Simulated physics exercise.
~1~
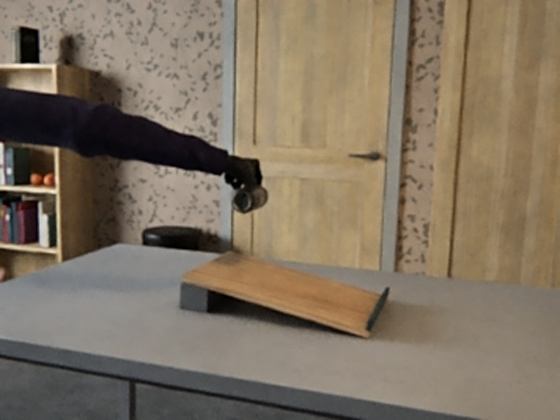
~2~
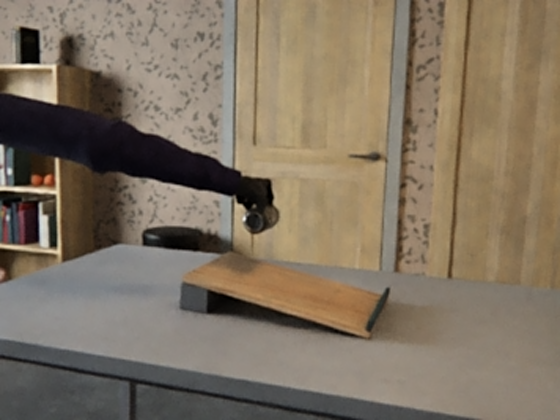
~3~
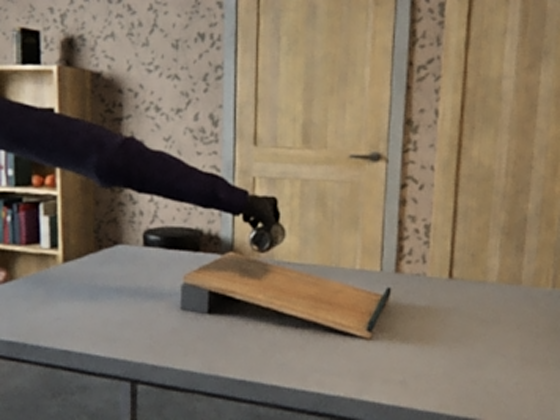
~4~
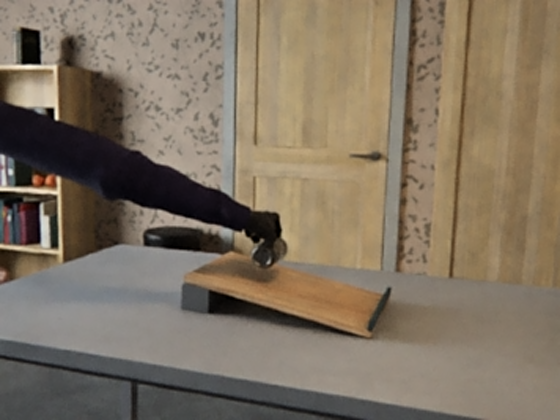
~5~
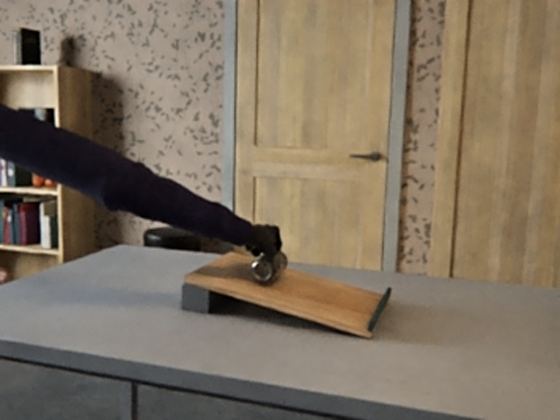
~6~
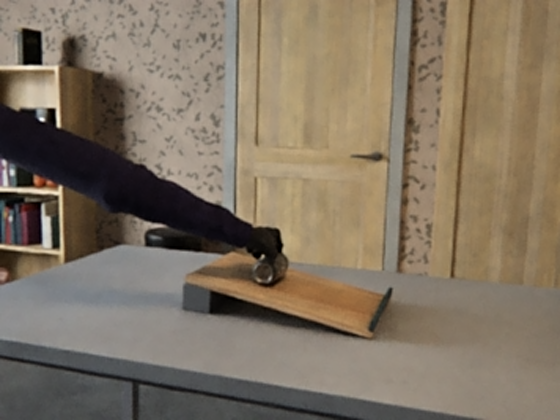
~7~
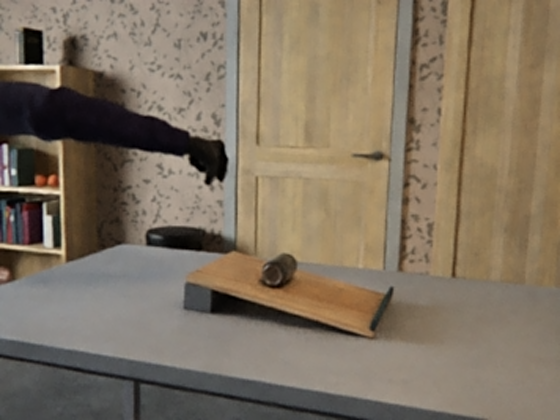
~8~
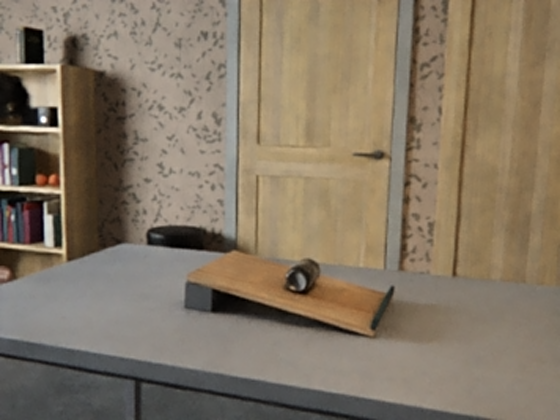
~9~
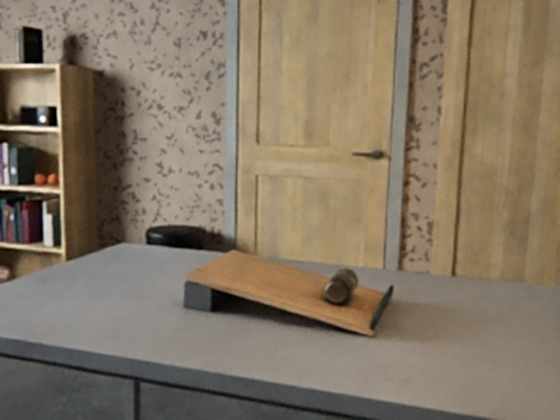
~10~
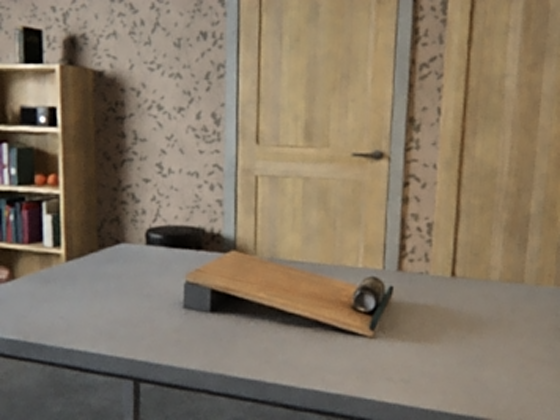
A grey can was lowered on its side by a gloved or dark hand onto a propped-up wooden board, and once the hand let go and drew back, it rolled down the slope to the right and came to rest at the low end.
